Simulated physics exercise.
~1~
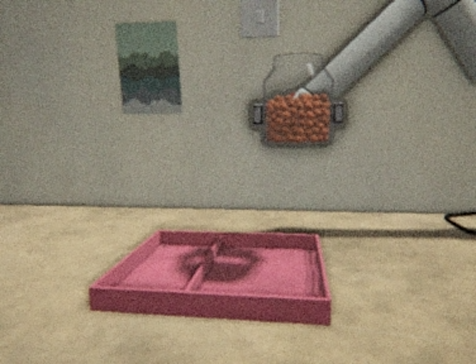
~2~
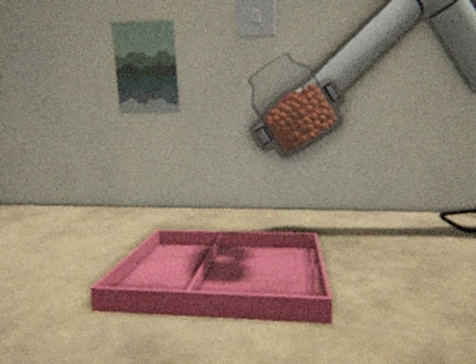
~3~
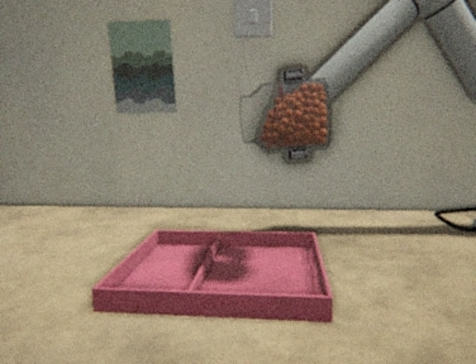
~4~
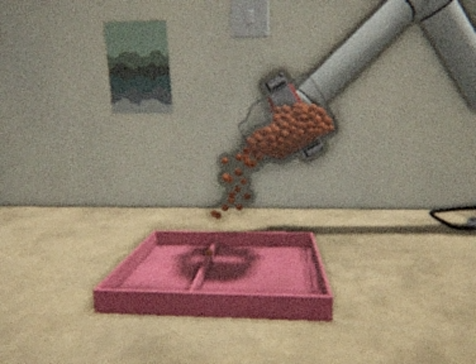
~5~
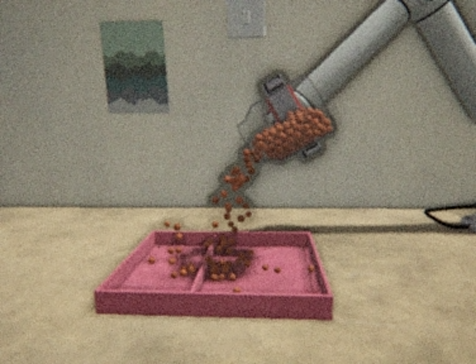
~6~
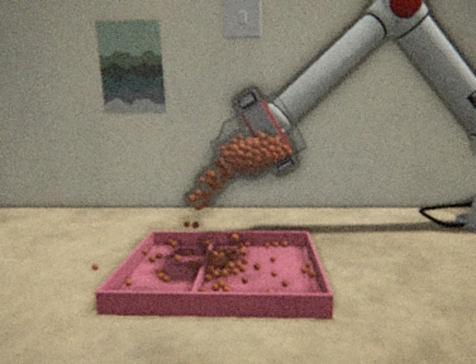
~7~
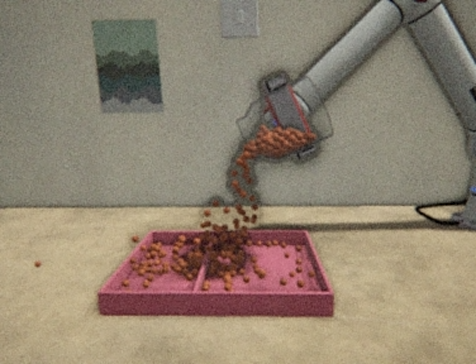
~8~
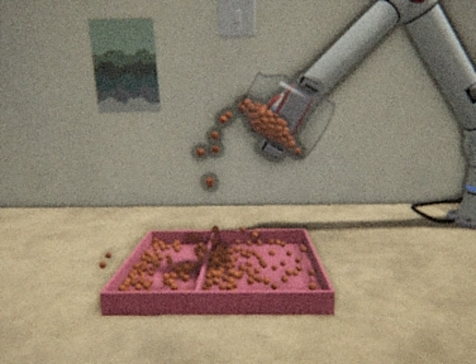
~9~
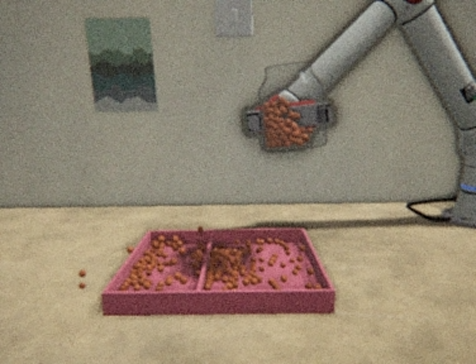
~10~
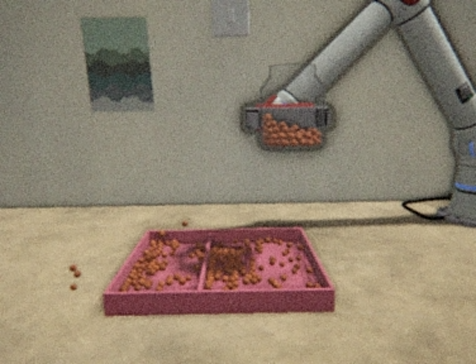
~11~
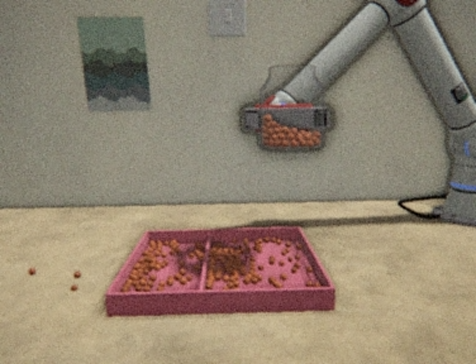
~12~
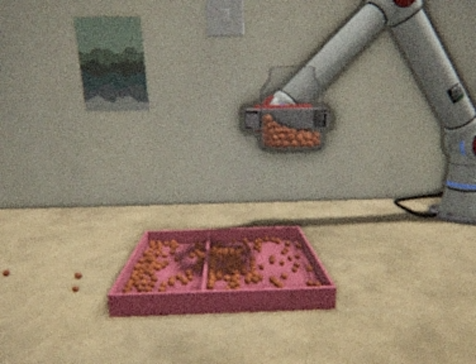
A robot arm tipped a clear jar of orange-brown beads over a divided pink tray, spilling them into both sections while a few bounced onto the table, then turned the jar upright and held it there, still partly full.
